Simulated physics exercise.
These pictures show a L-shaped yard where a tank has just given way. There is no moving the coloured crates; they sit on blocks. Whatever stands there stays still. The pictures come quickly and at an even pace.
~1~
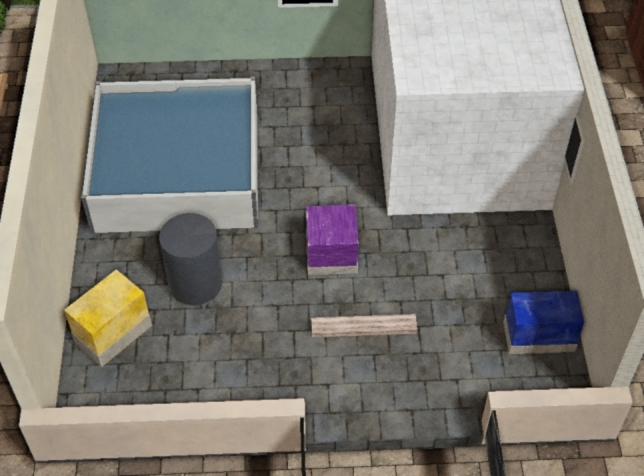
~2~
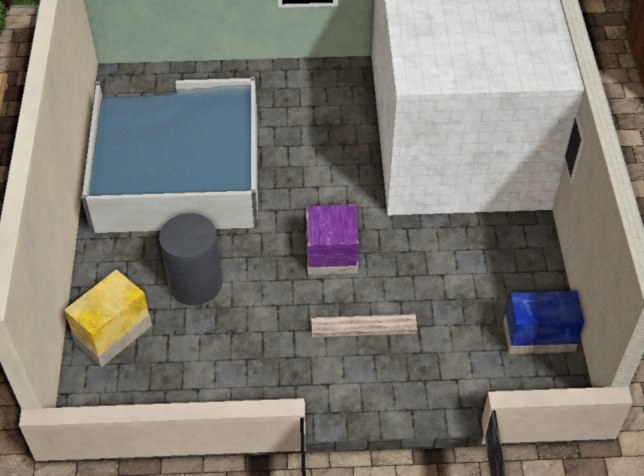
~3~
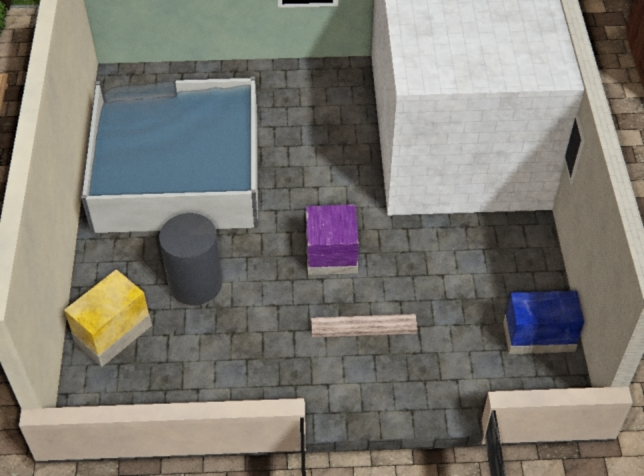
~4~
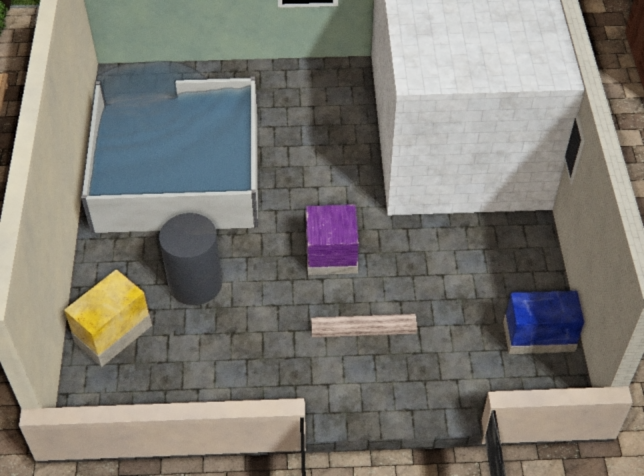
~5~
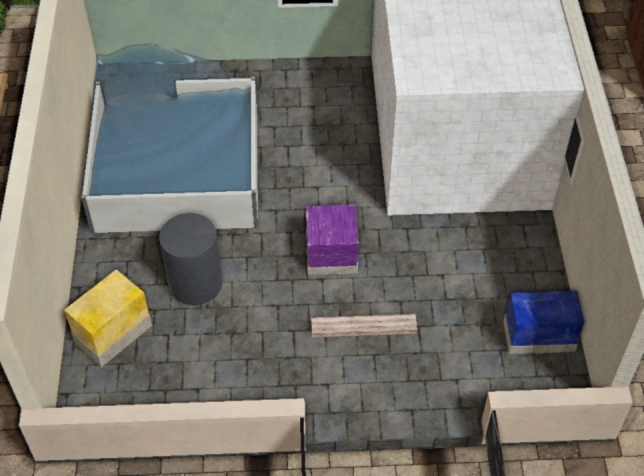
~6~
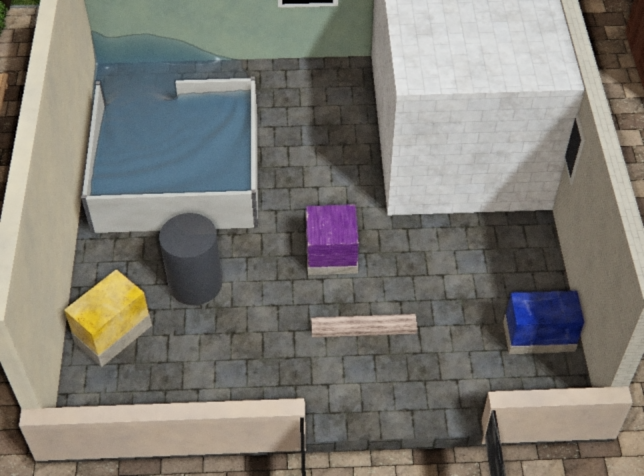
At the start, a white-walled tank of still blue water stands in a paved yard with yellow, purple and blue crates and a grey cylinder. A gap opens in its far side and water pours out, then rises against the green wall behind and spreads right across the paving.
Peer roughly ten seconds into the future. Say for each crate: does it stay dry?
One by one: The blue crate avoids the water; the yellow crate avoids the water; the purple crate meets the water.
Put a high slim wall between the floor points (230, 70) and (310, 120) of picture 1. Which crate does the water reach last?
That would be the blue crate.
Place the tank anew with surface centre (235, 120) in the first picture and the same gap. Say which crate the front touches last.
The one in blue.
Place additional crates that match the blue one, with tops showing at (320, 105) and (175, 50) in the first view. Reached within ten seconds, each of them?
For the first position it is reached; for the second it is reached.
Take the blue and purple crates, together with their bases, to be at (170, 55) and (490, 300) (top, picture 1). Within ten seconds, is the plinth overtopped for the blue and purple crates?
As I read it, the blue crate gets flooded and the purple crate stays clear.
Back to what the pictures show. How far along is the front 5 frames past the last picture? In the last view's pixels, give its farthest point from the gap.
Close to (335, 58), I think.
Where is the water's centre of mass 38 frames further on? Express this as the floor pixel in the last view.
Around pixel (227, 170).
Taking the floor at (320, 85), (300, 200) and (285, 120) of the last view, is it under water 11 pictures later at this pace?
Taking the three spots one by one, I'd call them drenched, clear and drenched.
A moment on, water covers 10 % of the floor; the blue crate not reached, the yellow crate not reached, the purple crate not reached.
Next, water covers 20 % of the floor; the blue crate not reached, the yellow crate not reached, the purple crate not reached.
Then, water covers 35 % of the floor; the blue crate not reached, the yellow crate water round its plinth, the purple crate water round its plinth.
Later, water covers 75 % of the floor; the blue crate water round its plinth, the yellow crate water round its plinth, the purple crate water round its plinth.
In the end, water covers 95 % of the floor; the blue crate stayed above the water, the yellow crate stayed above the water, the purple crate was topped.
